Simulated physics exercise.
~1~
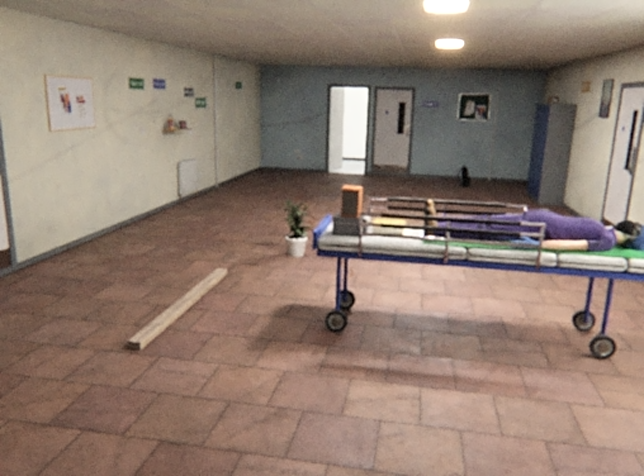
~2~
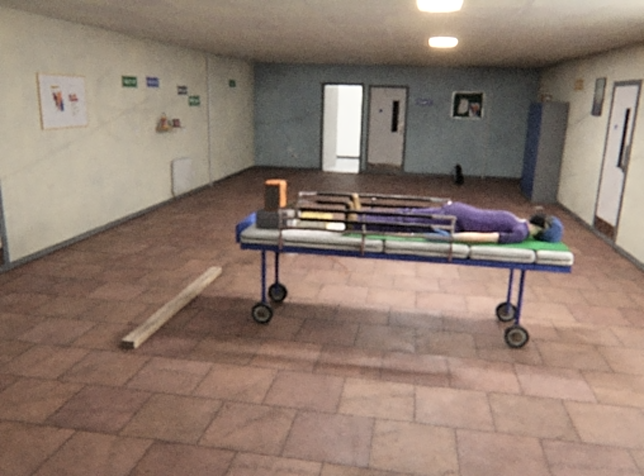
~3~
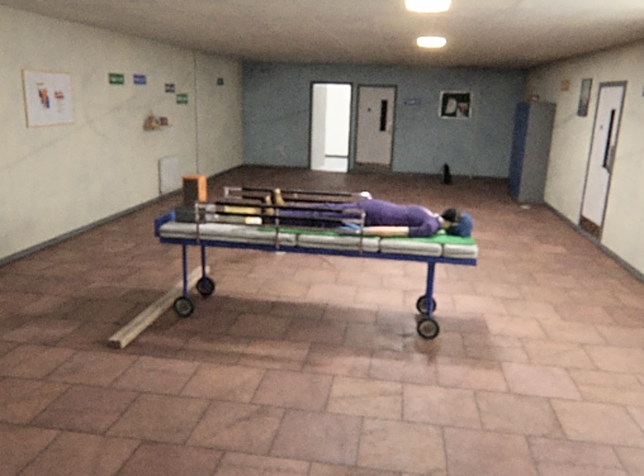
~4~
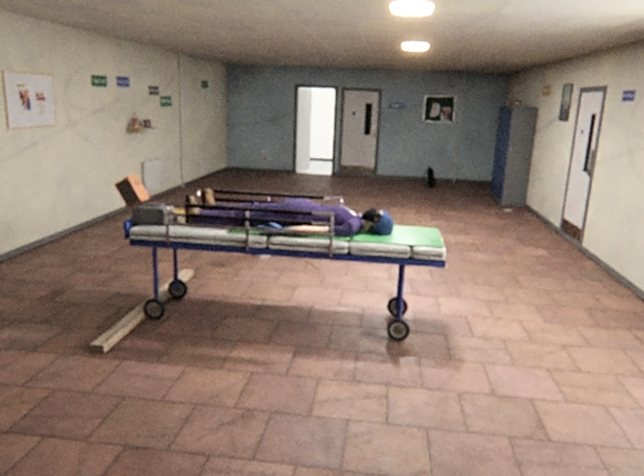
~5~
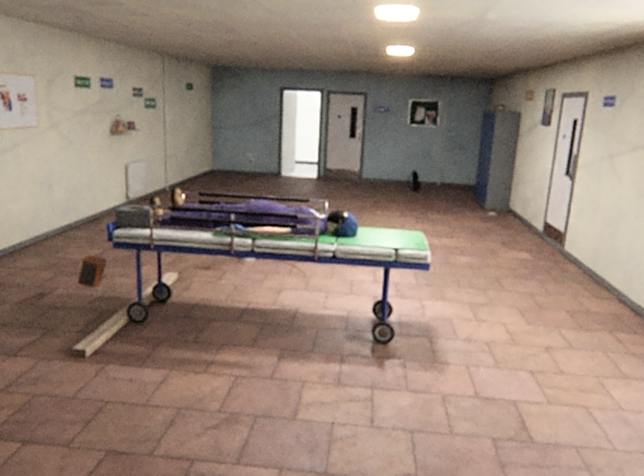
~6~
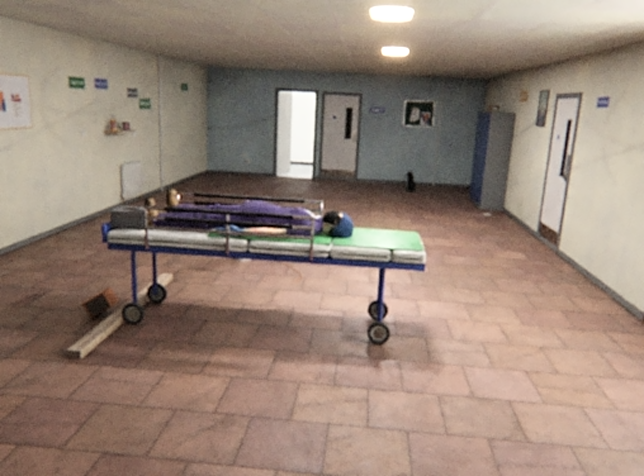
A blue-framed wheeled stretcher rolls left, feet first, across a brown tiled room with a blue far wall, seen from the side and slightly above. A limp figure in purple lies on it, head to the right, with a grey case and an upright orange boxy object at the foot end. At a pale wooden sill on the floor the stretcher stops short and stays level. The figure slides towards the foot end, baring more green sheet, while the orange object leans and tumbles off. It ends down by the sill, with the figure and grey case still aboard.
